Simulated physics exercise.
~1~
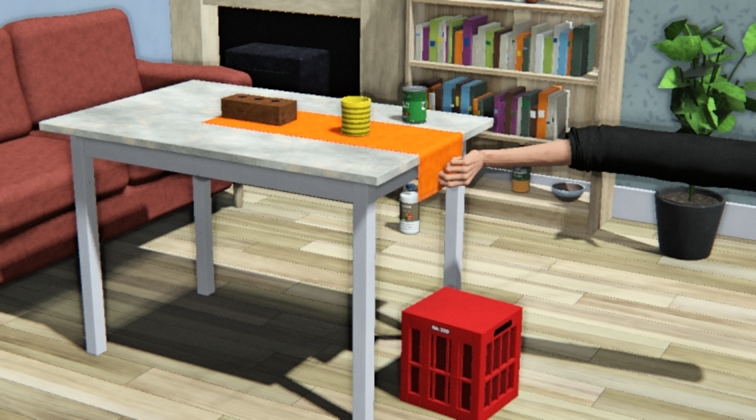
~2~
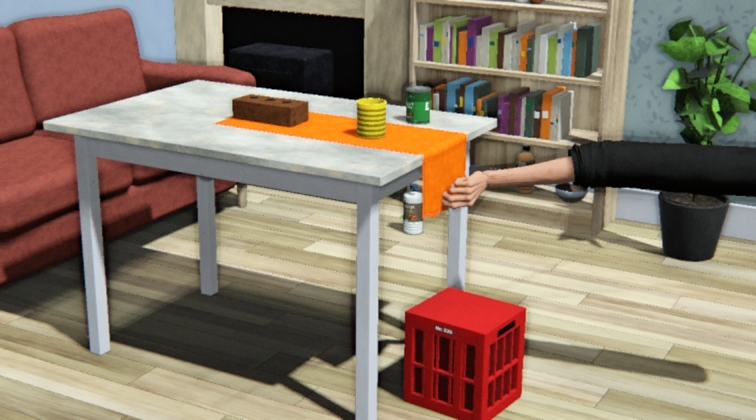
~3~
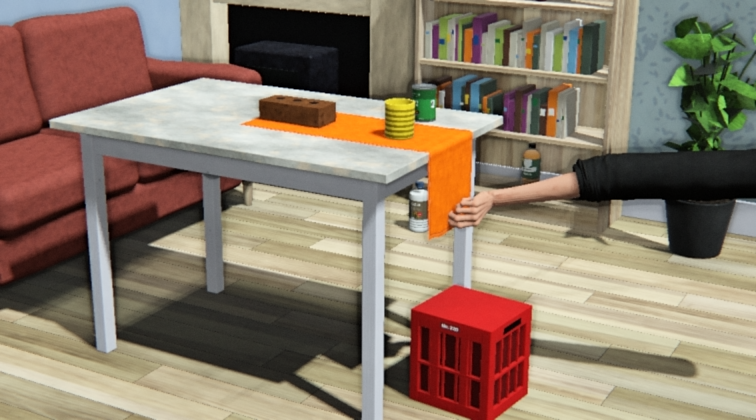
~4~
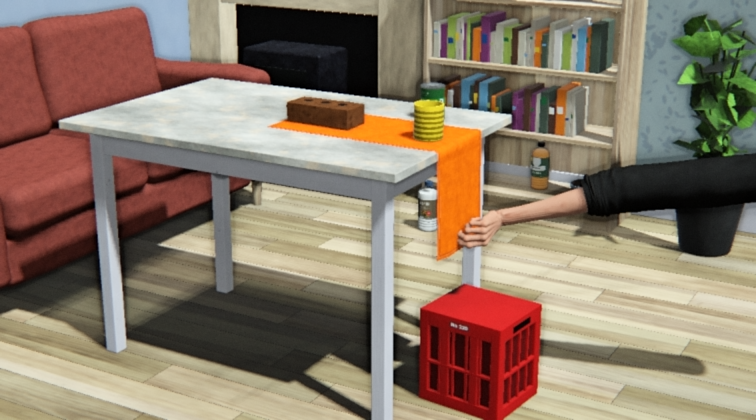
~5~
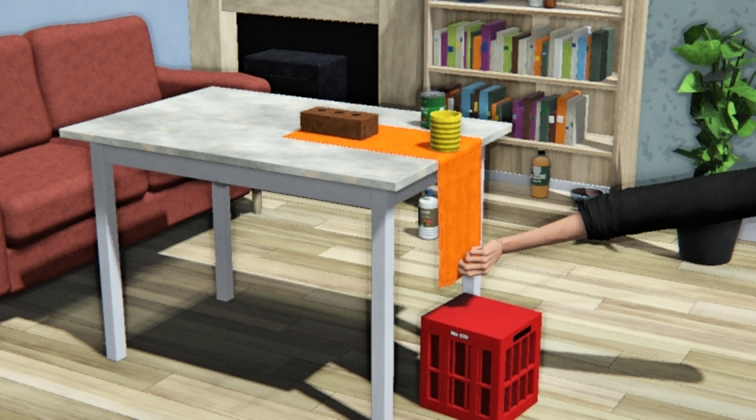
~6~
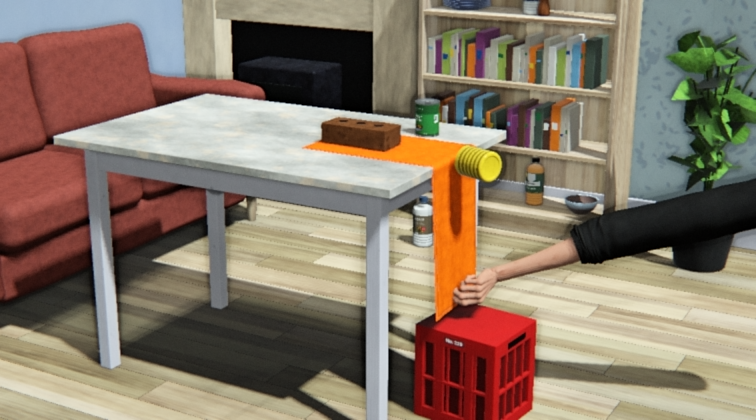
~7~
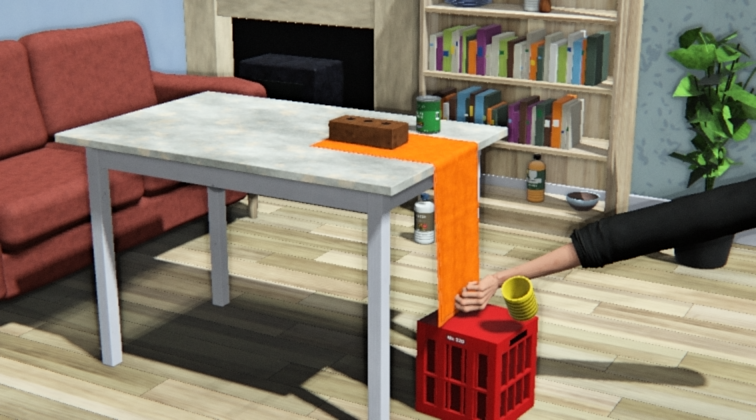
A hand pulls an orange runner down over the table's end, tipping a yellow mug off.
